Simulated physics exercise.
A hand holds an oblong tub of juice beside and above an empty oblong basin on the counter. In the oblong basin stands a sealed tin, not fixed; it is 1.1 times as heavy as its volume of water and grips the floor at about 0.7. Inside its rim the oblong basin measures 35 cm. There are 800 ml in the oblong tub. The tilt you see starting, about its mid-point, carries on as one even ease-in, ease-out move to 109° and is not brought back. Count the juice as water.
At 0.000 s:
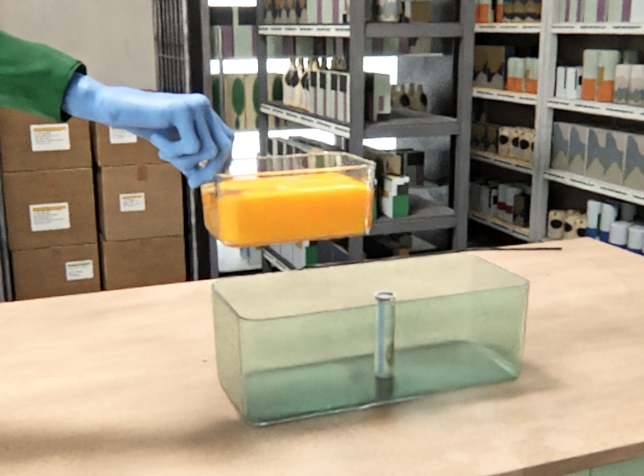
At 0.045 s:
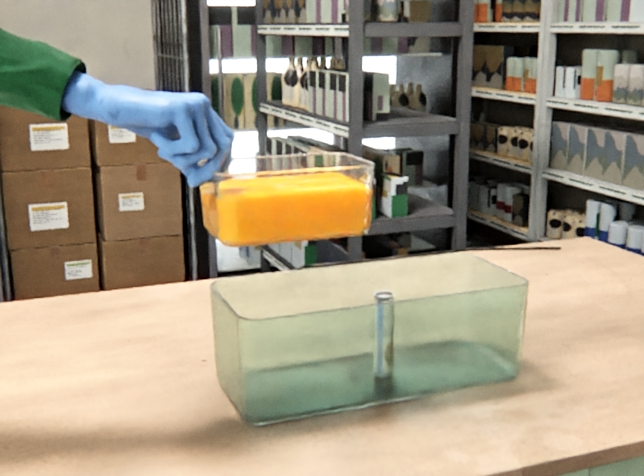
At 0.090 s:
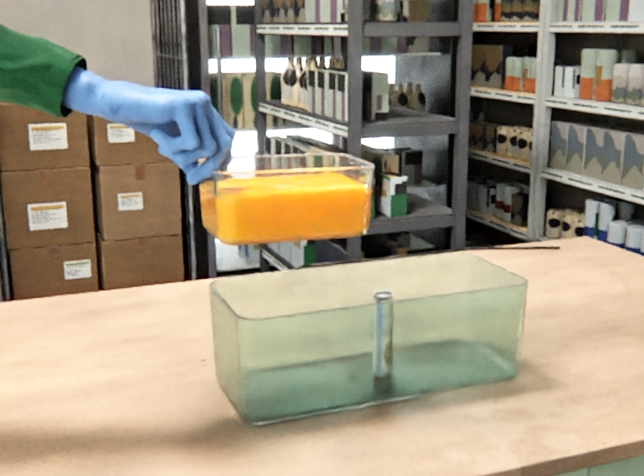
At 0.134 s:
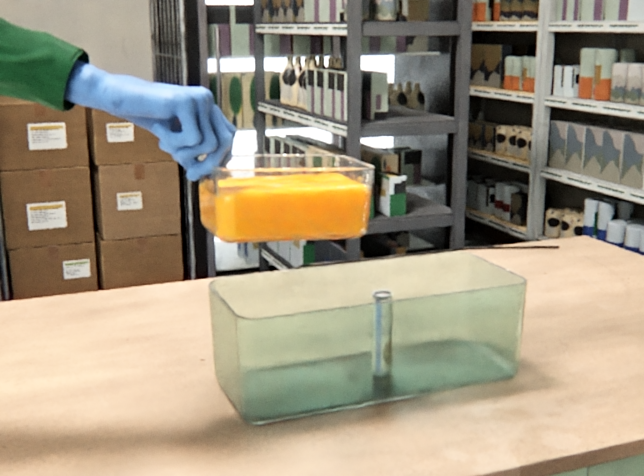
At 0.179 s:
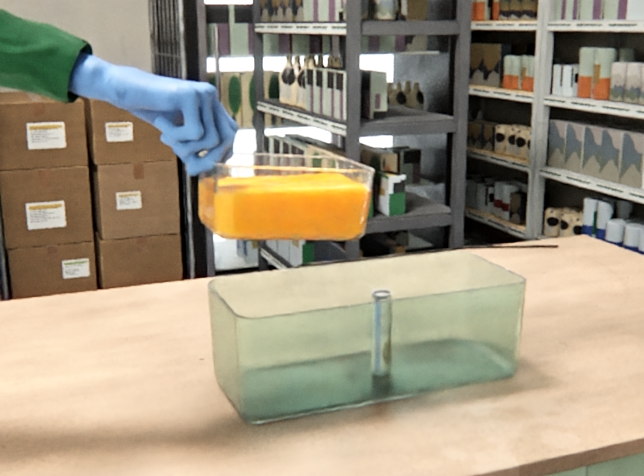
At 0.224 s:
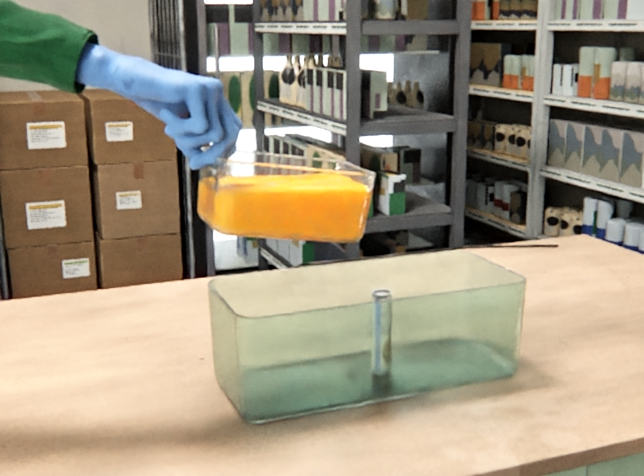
A blue-gloved hand held a clear tub of orange juice above a greenish, see-through basin with a small tin inside, then slowly tilted the tub slightly, its right side dipping lower.
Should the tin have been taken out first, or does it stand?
It keeps standing.
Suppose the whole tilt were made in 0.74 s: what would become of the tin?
Then it stays up.
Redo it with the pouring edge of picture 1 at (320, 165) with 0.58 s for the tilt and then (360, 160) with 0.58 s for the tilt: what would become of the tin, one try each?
First it topples; then it goes over.
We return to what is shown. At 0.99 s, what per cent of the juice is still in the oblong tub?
About 8 per cent.
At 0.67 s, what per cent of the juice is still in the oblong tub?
Some 48 per cent.
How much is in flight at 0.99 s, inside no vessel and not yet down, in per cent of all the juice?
Near 4 in a hundred.
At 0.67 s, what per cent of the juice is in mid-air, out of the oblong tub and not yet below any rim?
Some 32 per cent.
Then, 0.67 s in, the tilt is 64° and 49 per cent is still to pour; the tin stands where it began.
Then, 0.99 s in, the tilt is 101° and 8 per cent is still to pour; the tin stands where it began.
Then, 1.33 s in, the tilt is 109° and 0 per cent is still to pour; the tin stands where it began.
Then, 1.70 s in, the tilt is 109° and 0 per cent is still to pour; the tin stands where it began.
Finally, the tin stands where it began.
